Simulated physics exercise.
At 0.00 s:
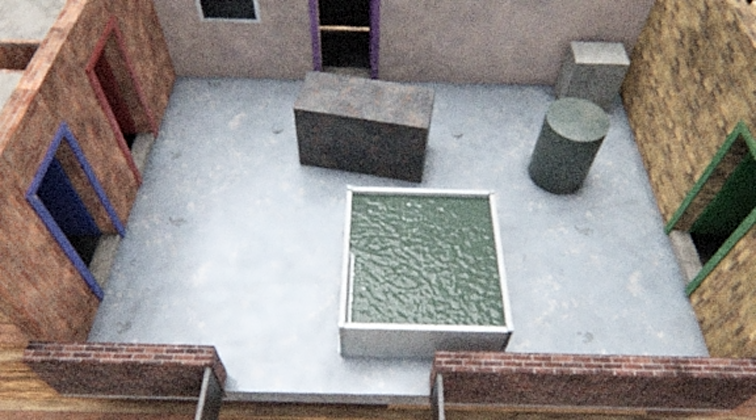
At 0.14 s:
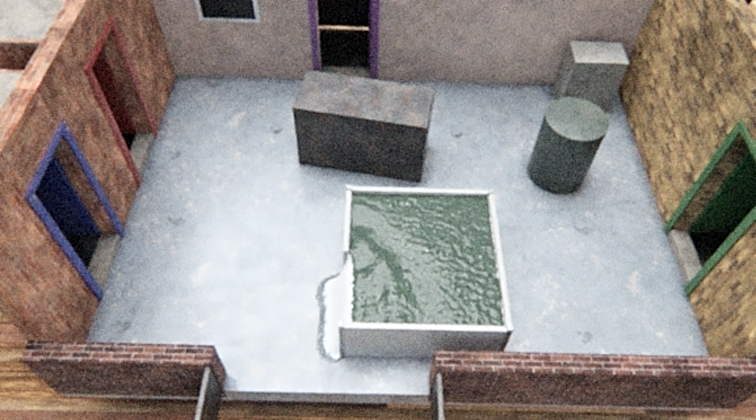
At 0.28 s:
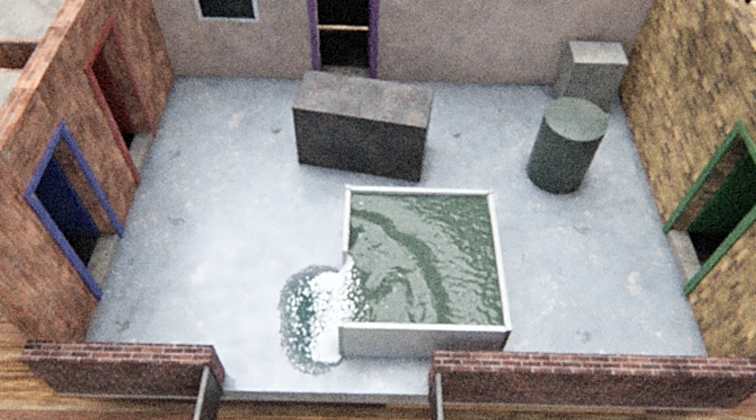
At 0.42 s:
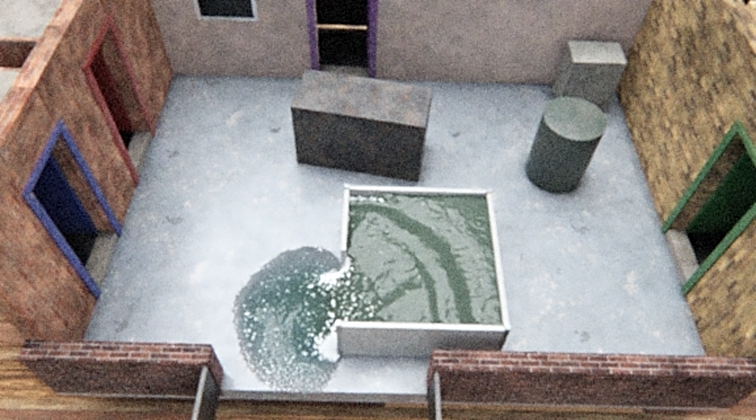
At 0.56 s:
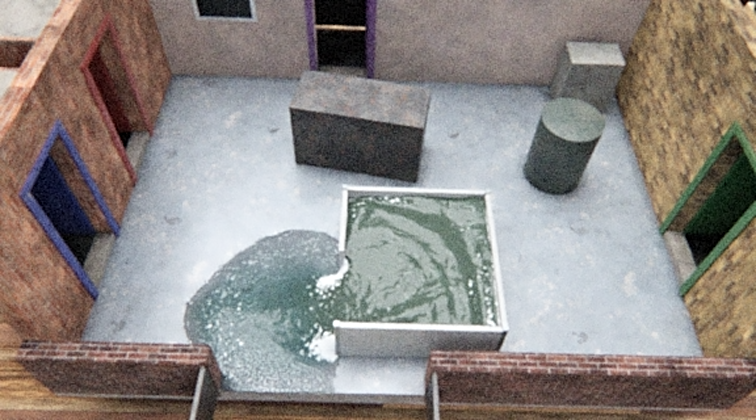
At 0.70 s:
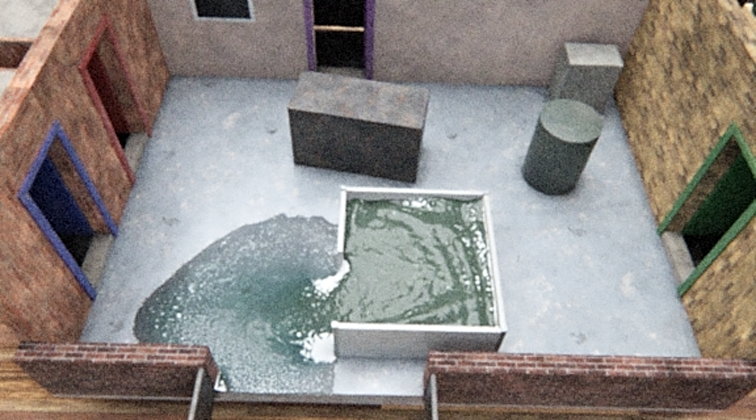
A walled court with a pale grey floor is seen from high above its open near side. A white-rimmed tank of green water stands near the front, with a dark box behind it, a green cylinder and grey block at right, and blue, red, purple and green doorways around. Water bursts from the tank's left side, foaming and spreading leftward and forward across the floor, while the view stays nearly still.
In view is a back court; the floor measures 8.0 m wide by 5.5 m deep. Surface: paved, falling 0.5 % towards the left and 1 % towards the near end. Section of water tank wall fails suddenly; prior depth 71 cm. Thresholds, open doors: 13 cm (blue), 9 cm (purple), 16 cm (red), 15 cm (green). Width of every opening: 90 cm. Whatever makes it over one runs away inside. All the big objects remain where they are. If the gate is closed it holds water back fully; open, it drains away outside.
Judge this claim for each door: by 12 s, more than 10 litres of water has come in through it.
Verdicts: The blue door, true; the purple door, false; the red door, false; the green door, false.
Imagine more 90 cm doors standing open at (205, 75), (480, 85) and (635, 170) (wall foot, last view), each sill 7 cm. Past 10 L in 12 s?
In sequence the answers are more than that, less than that and less than that.
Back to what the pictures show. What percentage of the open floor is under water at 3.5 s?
35 %.
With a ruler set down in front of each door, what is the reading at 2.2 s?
Depths in cm: Blue 28, purple 0, red 7, green 0.
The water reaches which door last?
It's the green door.
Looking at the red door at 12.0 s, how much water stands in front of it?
Roughly 8.0 centimetres.
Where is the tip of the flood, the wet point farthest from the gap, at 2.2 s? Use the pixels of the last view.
Somewhere around (150, 136).
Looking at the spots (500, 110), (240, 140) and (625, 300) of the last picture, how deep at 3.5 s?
I'd read it as roughly 0, 5 and 0 cm, in that order.
After 1.4 s water covers 20 % of the floor and is deepest (49 cm) near (71, 368); blue door 22 cm at the sill, 5 L in, purple door not reached, red door not reached, green door not reached.
After 2.2 s water covers 25 % of the floor and is deepest (45 cm) near (71, 368); blue door 28 cm at the sill, 49 L in, purple door not reached, red door 7 cm at the sill, 0 L in, green door not reached.
After 3.5 s water covers 35 % of the floor and is deepest (28 cm) near (170, 78); blue door 21 cm at the sill, 105 L in, purple door not reached, red door 10 cm at the sill, 0 L in, green door not reached.
After 7.0 s water covers 60 % of the floor and is deepest (15 cm) near (168, 85); blue door 12 cm at the sill, 137 L in, purple door 8 cm at the sill, 0 L in, red door 6 cm at the sill, 0 L in, green door not reached.
After 12.0 s water covers 90 % of the floor and is deepest (10 cm) near (116, 236); blue door 7 cm at the sill, 137 L in, purple door 4 cm at the sill, 0 L in, red door 8 cm at the sill, 0 L in, green door 2 cm at the sill, 0 L in.
